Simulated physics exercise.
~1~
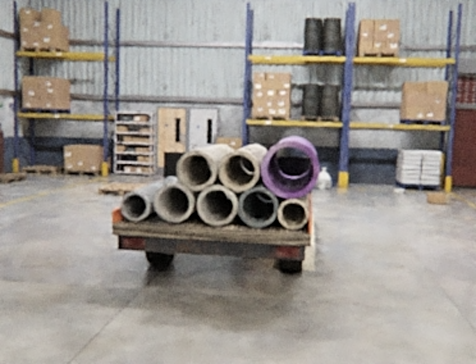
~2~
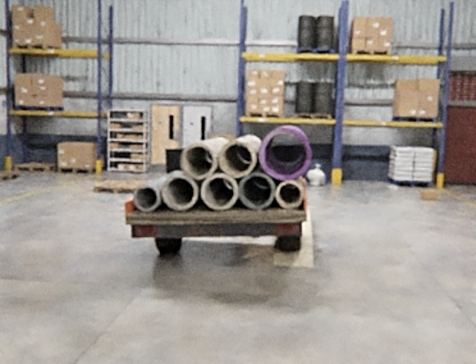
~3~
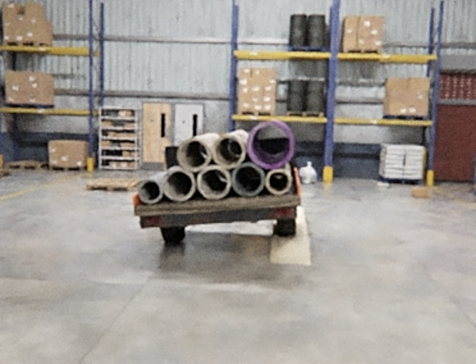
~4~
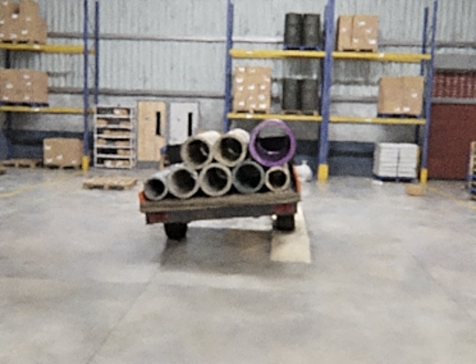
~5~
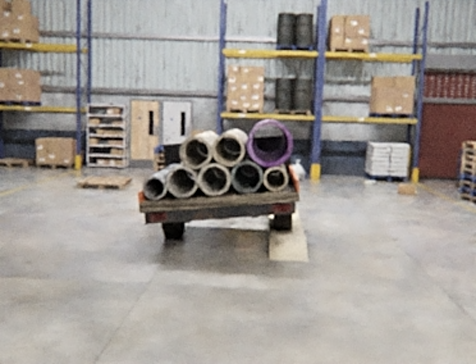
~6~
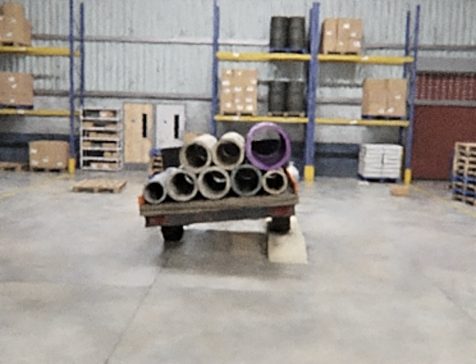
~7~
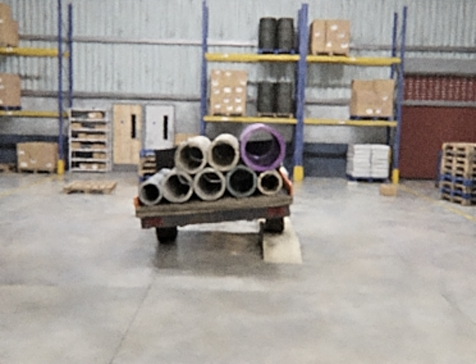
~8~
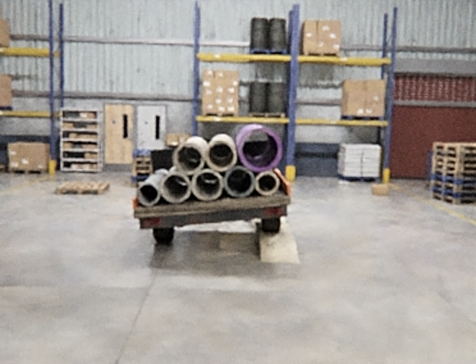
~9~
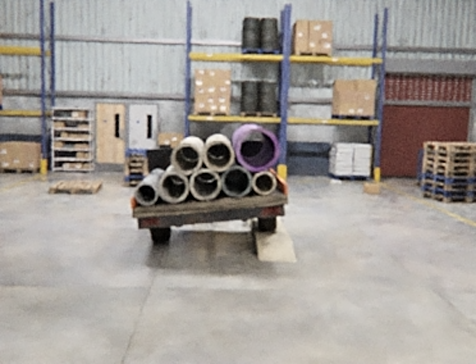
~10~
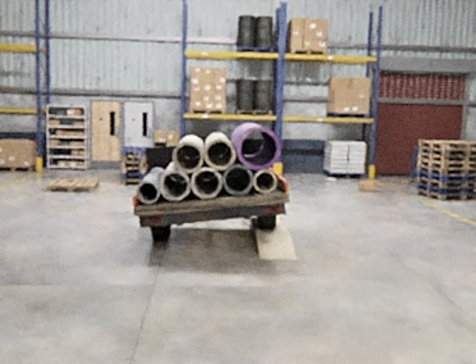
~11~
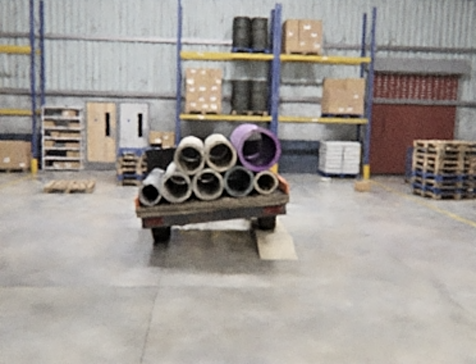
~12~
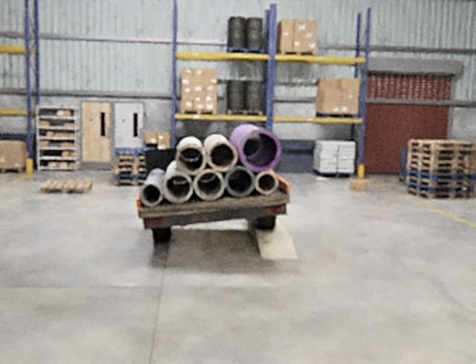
A low flatbed trailer stacked with eight concrete pipes, one of them purple, is seen from behind in a large warehouse. Five pipes lie along the deck and three rest on top, with the purple one at the upper right. Behind stand blue and yellow racks of boxes and dark drums, pale doors and pallets. The trailer creeps forward, its right wheel climbs a small concrete ramp, and the deck tips down to the left. It halts there while the view drifts, revealing a red shutter at right. The pipes stay stacked, the purple one still on top.
